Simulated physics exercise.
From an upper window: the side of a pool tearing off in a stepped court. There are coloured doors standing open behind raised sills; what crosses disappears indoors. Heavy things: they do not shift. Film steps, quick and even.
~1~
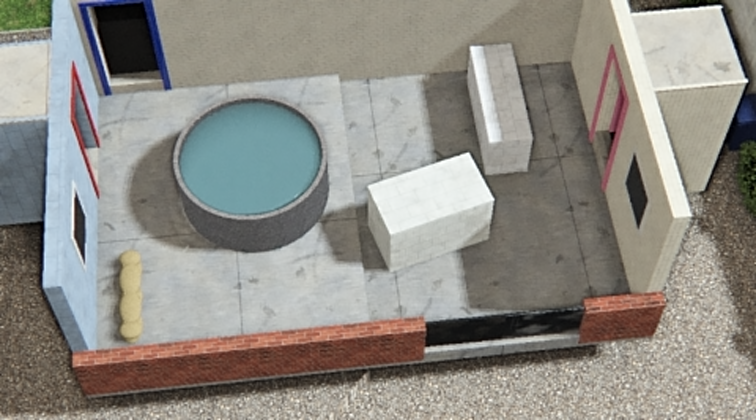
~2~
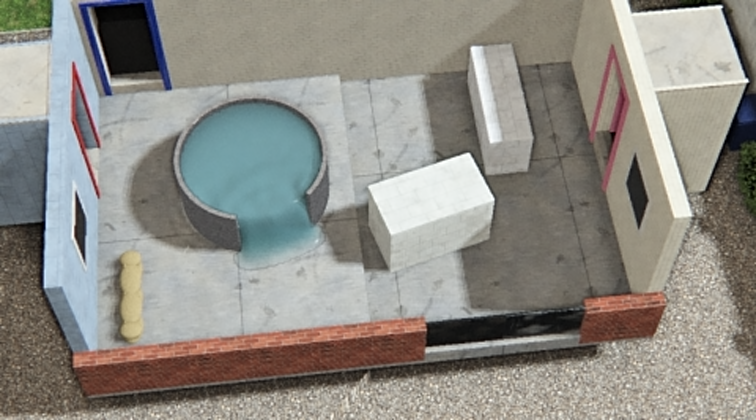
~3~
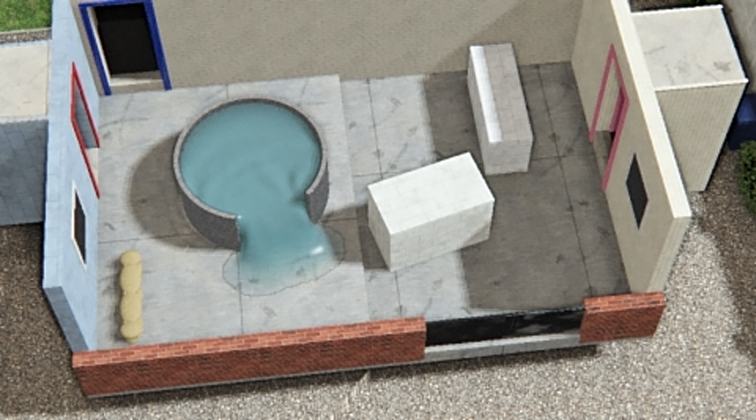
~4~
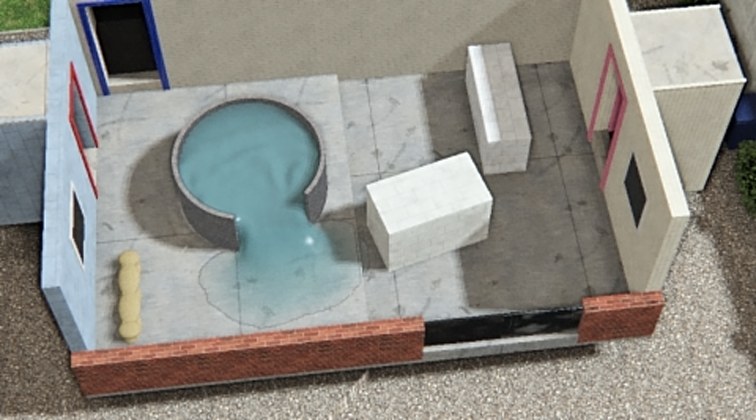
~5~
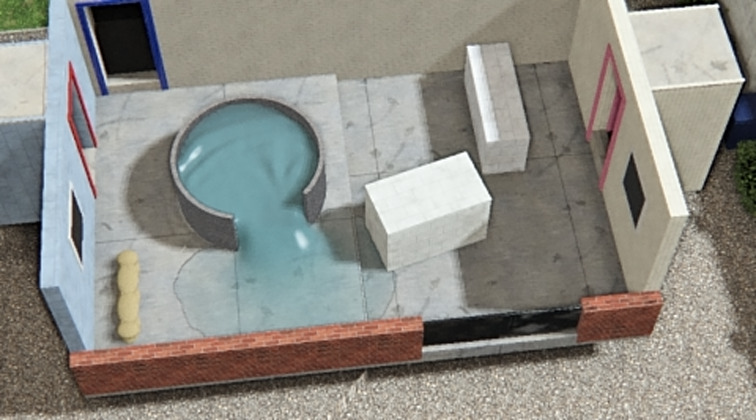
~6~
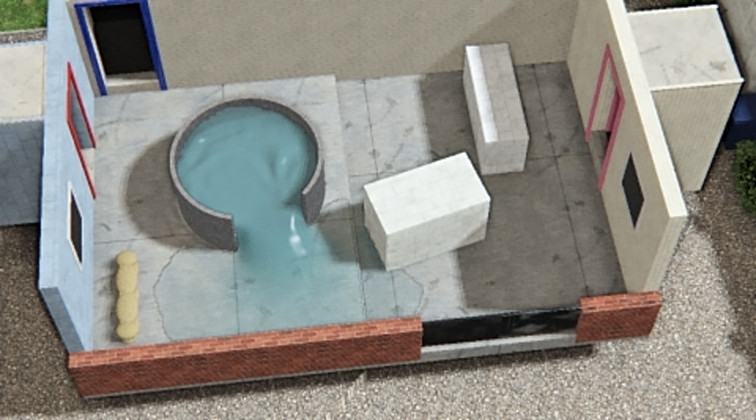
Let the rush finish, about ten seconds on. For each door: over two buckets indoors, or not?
In the end the blue door keeps to the limit, the red door goes over the limit, the pink door keeps to the limit.
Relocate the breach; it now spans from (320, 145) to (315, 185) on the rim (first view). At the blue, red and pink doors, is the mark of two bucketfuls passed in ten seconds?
Blue door: Short of the mark; red door: Short of the mark; pink door: Short of the mark.
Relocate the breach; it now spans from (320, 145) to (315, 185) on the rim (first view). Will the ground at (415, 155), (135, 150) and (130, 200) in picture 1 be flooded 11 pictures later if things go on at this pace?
Respectively: Drenched, parched and parched.
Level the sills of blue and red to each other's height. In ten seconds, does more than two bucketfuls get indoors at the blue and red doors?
One by one: Blue door overshoots, red door falls short.
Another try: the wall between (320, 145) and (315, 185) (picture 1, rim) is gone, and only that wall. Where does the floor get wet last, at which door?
The red one, I'd guess.
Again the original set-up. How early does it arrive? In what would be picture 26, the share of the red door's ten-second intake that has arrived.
Around 0 in a hundred.
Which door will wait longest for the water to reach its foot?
The blue-painted one.
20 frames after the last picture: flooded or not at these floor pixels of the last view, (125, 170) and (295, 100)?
Lab note, in the order given: Wet through; unwetted.
A moment on, water covers 25 % of the floor; the blue door not reached, the red door not reached, the pink door not reached.
Next, water covers 40 % of the floor; the blue door not reached, the red door not reached, the pink door not reached.
Then, water covers 65 % of the floor; the blue door not reached, the red door wet at the sill, nothing in, the pink door wet at the sill, nothing in.
Later, water covers 85 % of the floor; the blue door wet at the sill, nothing in, the red door under two buckets in, the pink door wet at the sill, nothing in.
In the end, water covers 95 % of the floor; the blue door wet at the sill, nothing in, the red door over two buckets in, the pink door wet at the sill, nothing in.
